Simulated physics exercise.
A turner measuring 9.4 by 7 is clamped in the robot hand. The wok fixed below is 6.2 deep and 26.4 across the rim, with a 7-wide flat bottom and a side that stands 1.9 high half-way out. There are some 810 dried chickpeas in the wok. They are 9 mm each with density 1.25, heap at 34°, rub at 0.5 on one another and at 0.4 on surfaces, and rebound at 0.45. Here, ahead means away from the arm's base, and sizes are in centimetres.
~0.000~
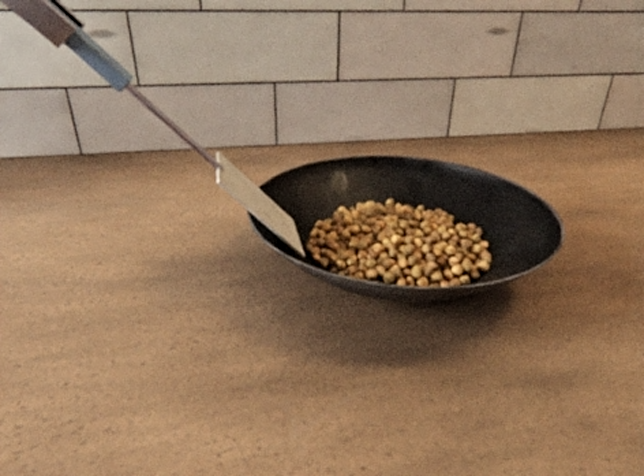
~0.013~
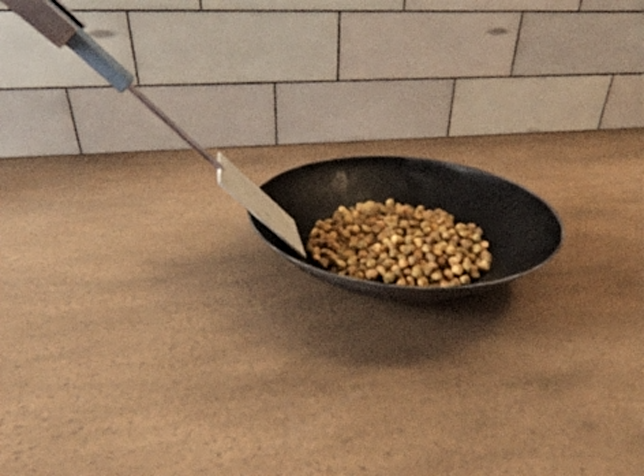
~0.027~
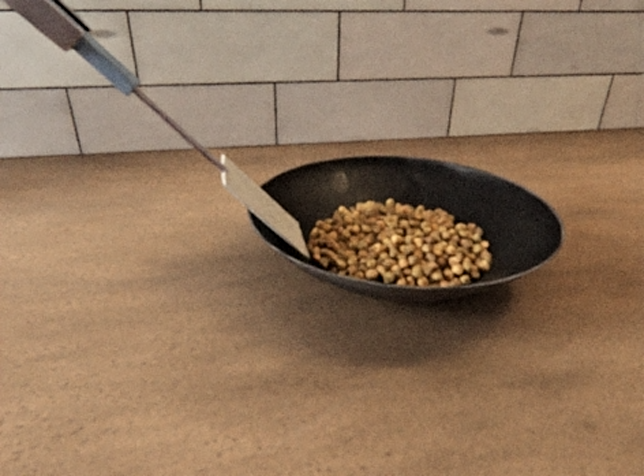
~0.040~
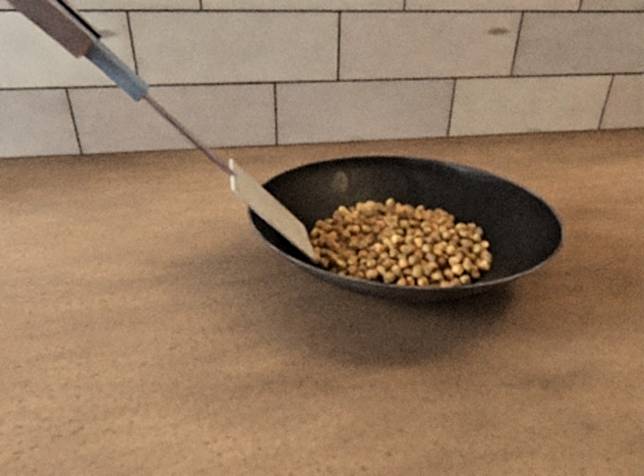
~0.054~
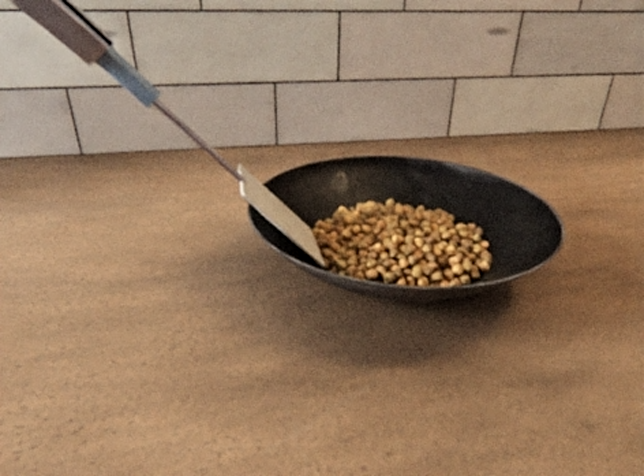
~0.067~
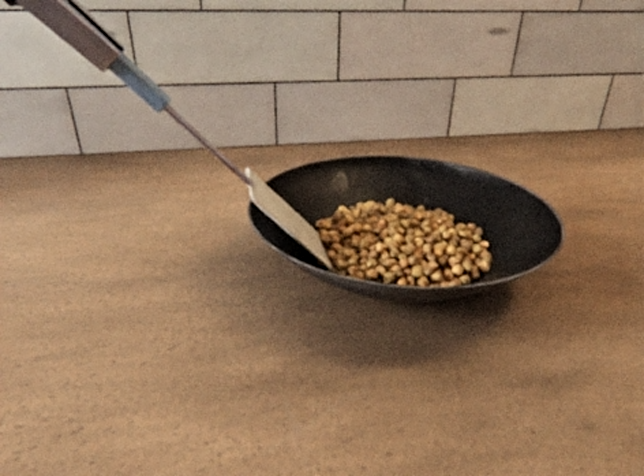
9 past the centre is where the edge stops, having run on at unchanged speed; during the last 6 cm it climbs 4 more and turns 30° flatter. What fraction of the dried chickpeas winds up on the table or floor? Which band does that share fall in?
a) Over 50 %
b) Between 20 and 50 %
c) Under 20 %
The answer is c.
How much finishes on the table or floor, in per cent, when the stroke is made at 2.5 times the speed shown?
About 35 per cent.
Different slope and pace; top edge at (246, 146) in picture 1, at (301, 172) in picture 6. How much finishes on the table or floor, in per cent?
Some 30 percent ends up on the table or floor.
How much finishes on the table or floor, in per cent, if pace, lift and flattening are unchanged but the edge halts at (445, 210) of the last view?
Roughly 0 per cent.
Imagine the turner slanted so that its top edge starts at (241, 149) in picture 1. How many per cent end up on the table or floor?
About 15 per cent.
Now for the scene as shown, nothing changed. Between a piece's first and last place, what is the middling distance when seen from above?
Level distance of roughly 5 cm.
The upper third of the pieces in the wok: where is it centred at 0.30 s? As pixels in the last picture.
About pixel (482, 206).
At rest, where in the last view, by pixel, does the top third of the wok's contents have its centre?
About (482, 219).
By 0.19 s, sloping 48°, highest piece 5 above the table; 809 in the wok.
By 0.30 s, sloping 38°, highest piece 7 above the table; 809 in the wok.
By 0.56 s, sloping 18°, highest piece 8 above the table; 716 in the wok, 83 on the table or floor, 10 on the blade or in flight.
By 1.61 s, sloping 18°, highest piece 6 above the table; 716 in the wok, 93 on the table or floor.
Final count, 716 in the wok, 93 on the table or floor. That is 11 % on the table or floor.
